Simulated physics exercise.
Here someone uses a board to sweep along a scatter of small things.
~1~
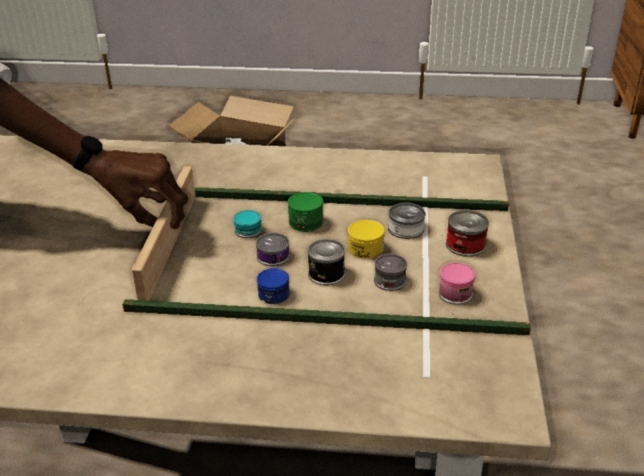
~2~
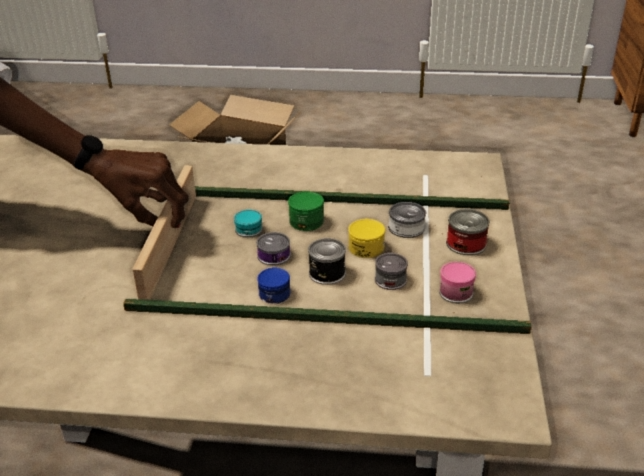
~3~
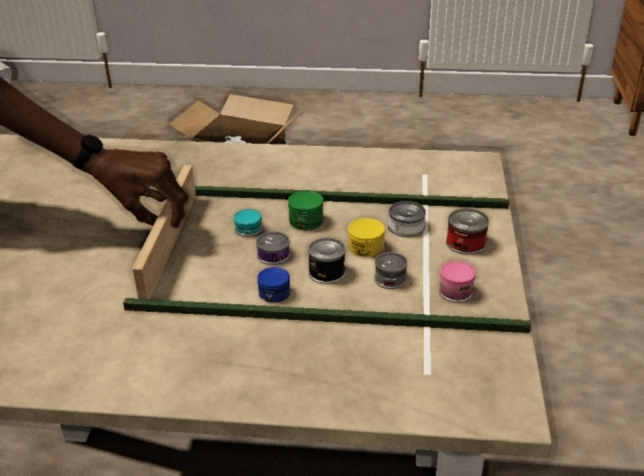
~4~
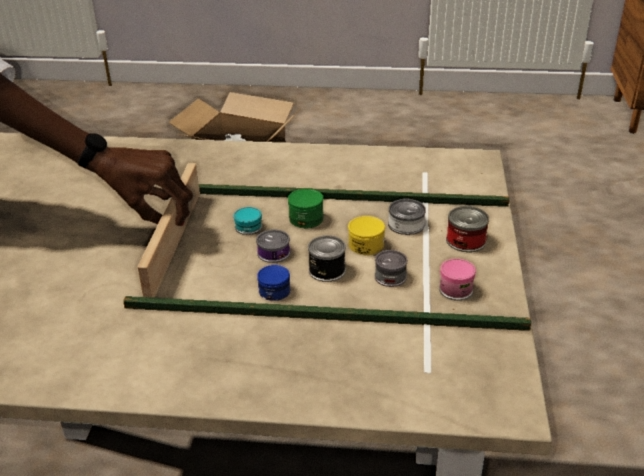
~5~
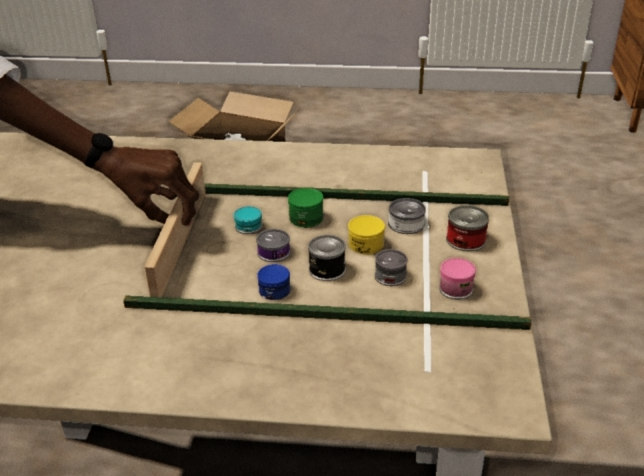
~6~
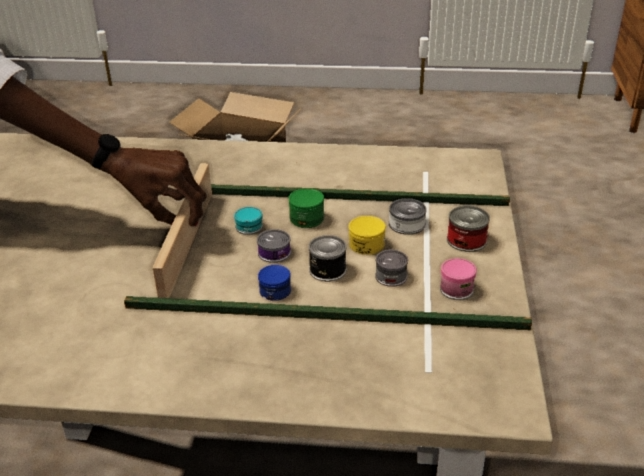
On a table in a carpeted room, a hand holds a wooden board upright between two green strips, left of a scatter of colourful tins and tubs. The board stays almost still at first, then slides slightly to the right toward them, while the tins and tubs stay in place beside the white tape.
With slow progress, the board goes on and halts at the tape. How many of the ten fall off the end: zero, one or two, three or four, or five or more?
I expect that no piece will leave the table.
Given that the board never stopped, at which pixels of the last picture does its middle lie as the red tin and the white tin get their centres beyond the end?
Near (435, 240) in the first case, near (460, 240) in the other.
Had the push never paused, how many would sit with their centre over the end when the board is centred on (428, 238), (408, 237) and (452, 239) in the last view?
In order of the places given, that's 0, 0 and 1.
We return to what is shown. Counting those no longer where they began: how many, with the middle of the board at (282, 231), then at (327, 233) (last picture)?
Tally: 4; 6.
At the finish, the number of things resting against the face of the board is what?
Well, it touches 5.
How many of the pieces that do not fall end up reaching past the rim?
Number: 1.
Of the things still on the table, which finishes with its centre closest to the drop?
Foremost one: Red tin.
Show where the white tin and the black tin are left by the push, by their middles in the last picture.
The white tin settles near (480, 219); as for the black tin, near (446, 267).
Soon after, none off yet; red tin at rest near (468, 228); pink tin at rest near (458, 279); white tin at rest near (408, 216).
In the end, the number that fall off is zero.
